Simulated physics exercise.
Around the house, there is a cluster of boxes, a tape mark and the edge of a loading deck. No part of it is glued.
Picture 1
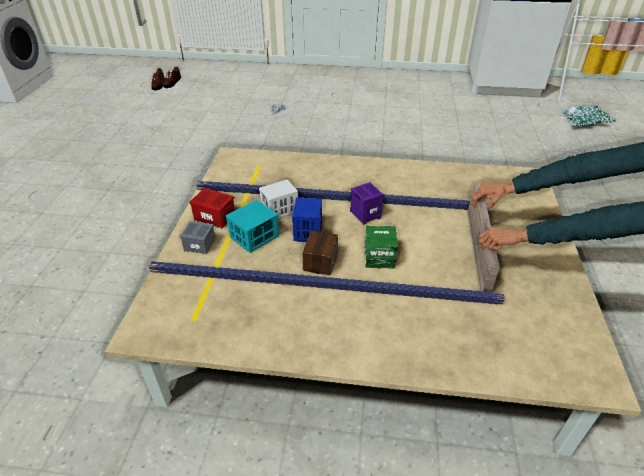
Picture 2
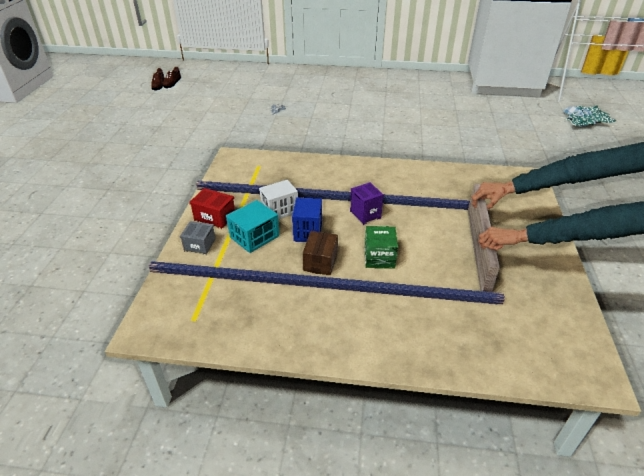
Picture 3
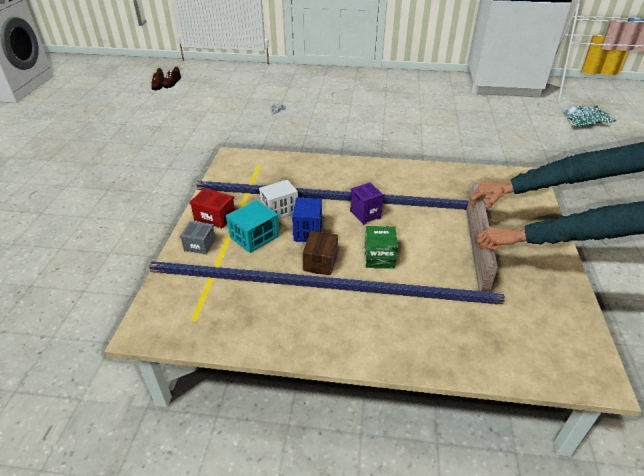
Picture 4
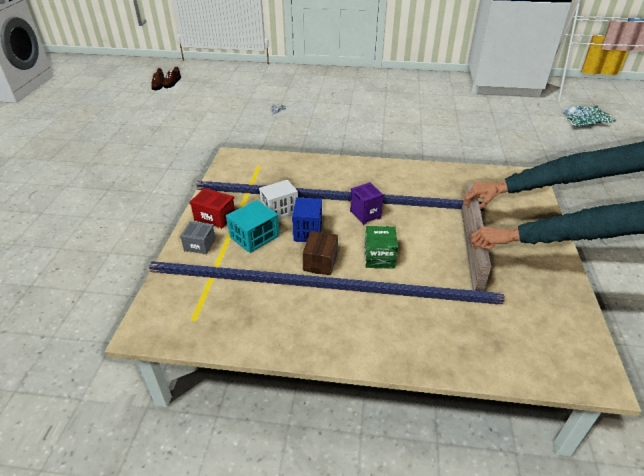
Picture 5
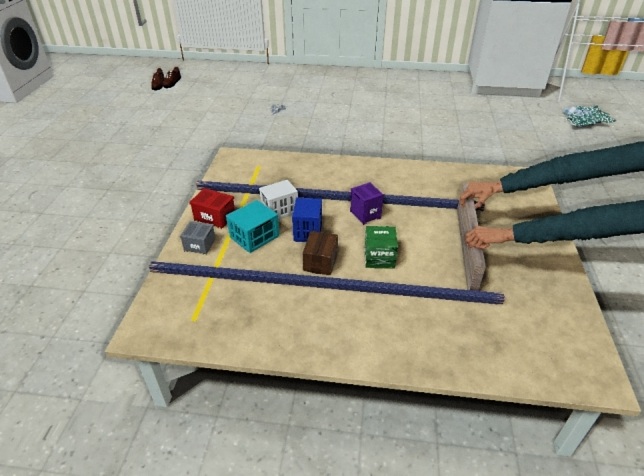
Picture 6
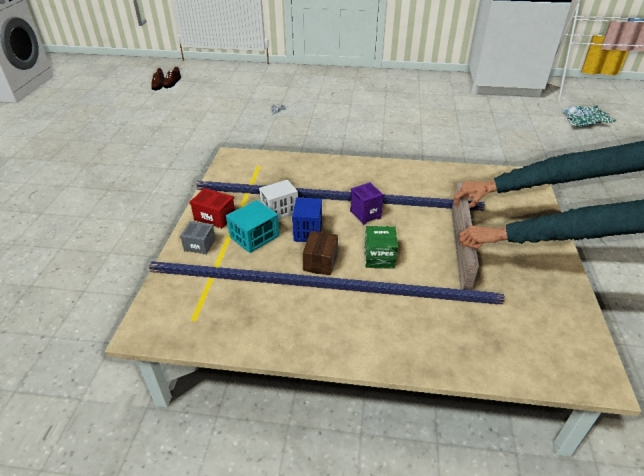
Two hands sliding a plank slightly left between blue rails on a table, while the colourful boxes ahead of it stay still.
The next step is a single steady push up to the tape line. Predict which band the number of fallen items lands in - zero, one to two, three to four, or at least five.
Lost: One or two.
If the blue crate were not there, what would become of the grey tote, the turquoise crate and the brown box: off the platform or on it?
Grey tote goes down, turquoise crate stays put, brown box stays put.
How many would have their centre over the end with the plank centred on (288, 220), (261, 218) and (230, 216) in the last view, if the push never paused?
The numbers are 0, 0 and 2.
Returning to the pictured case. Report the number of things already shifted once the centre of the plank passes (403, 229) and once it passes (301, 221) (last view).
It comes to 0 for the first spot, 6 for the other.
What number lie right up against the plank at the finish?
The count in contact is 3.
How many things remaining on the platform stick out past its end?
Count of overhanging things: 2.
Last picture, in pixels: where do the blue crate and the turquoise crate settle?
Blue crate: (216, 206); turquoise crate: (184, 218).
A little later, none off yet; grey tote at rest near (198, 238); red tote at rest near (213, 209); turquoise crate at rest near (253, 226).
When it is over, the number that fall off is one or two; down, red tote and grey tote.
